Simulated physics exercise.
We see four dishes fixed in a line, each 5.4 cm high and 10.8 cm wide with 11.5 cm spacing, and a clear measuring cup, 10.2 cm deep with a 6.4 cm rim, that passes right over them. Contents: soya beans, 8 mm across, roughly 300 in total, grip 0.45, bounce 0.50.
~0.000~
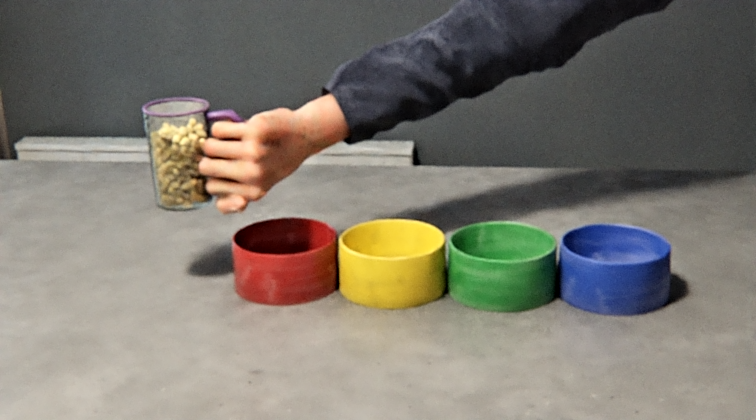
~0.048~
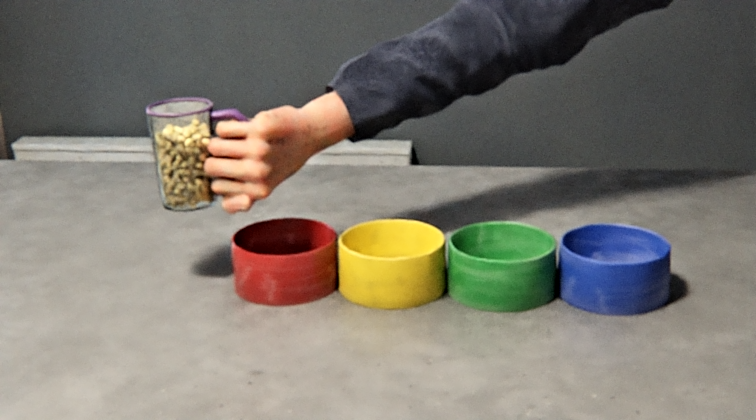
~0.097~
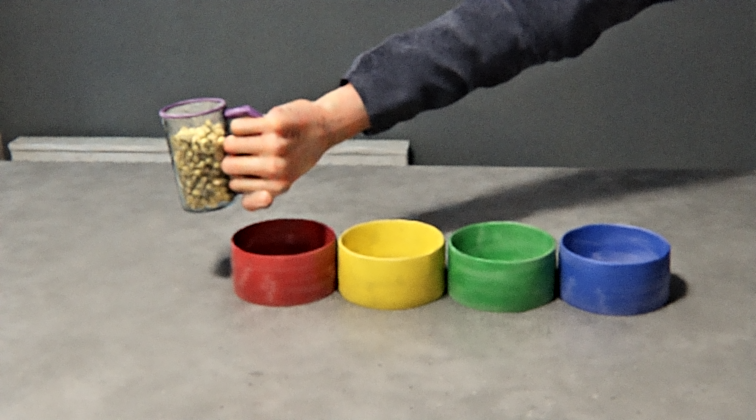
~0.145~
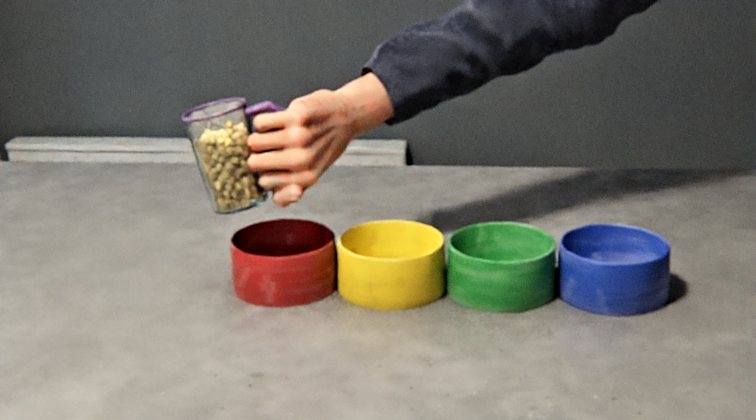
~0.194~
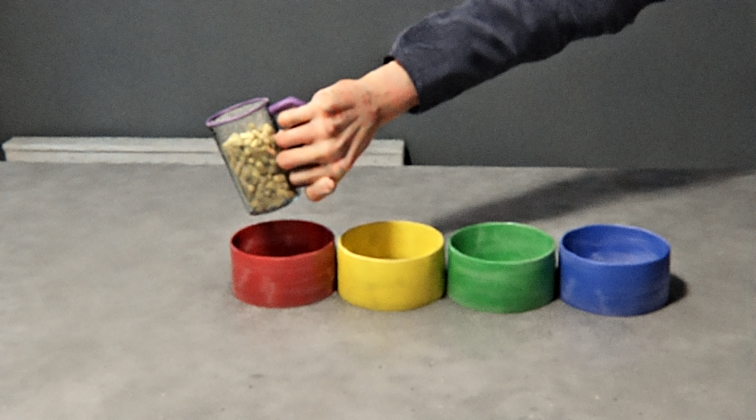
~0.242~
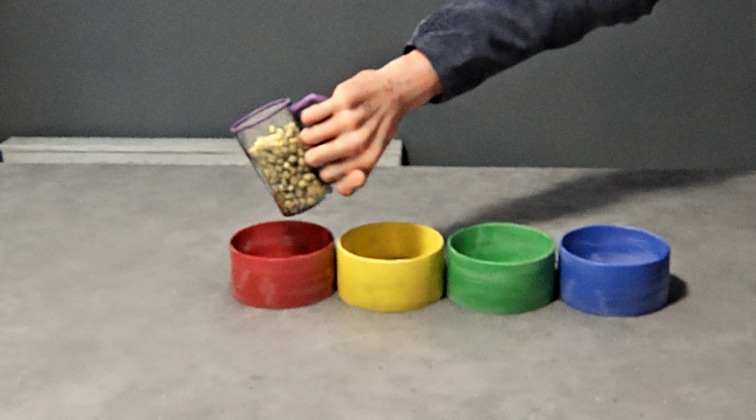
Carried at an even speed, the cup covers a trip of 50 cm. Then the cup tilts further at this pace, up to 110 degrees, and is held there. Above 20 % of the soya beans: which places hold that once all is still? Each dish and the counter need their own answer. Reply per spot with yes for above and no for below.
Red dish: No, below. Blue dish: Yes, above. Green dish: No, below. Yellow dish: No, below. Counter: No, below.
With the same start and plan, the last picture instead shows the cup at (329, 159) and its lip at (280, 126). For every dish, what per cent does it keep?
Per cent kept: Red 0; blue 100; green 0; yellow 0.
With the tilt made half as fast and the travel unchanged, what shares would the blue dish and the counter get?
I'd expect blue to end at 100 and the counter at 0.
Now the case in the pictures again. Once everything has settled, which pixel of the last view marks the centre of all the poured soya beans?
In the last view, approximately (600, 277).
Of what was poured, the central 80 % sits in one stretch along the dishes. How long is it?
Roughly 6 cm.
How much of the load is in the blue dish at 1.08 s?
By that moment, around 15 percent has got there.
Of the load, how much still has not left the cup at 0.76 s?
100 per cent.
Then, at 0.55 s, tilt 69 degrees; cup holds 100 %.
After 0.76 s, tilt 98 degrees; cup holds 100 %.
After 1.08 s, tilt 110 degrees; cup holds 85 %, blue 15 %.
By 2.3 s all is still; red 0 %, blue 100 %, green 0 %, yellow 0 %, counter 0 %.
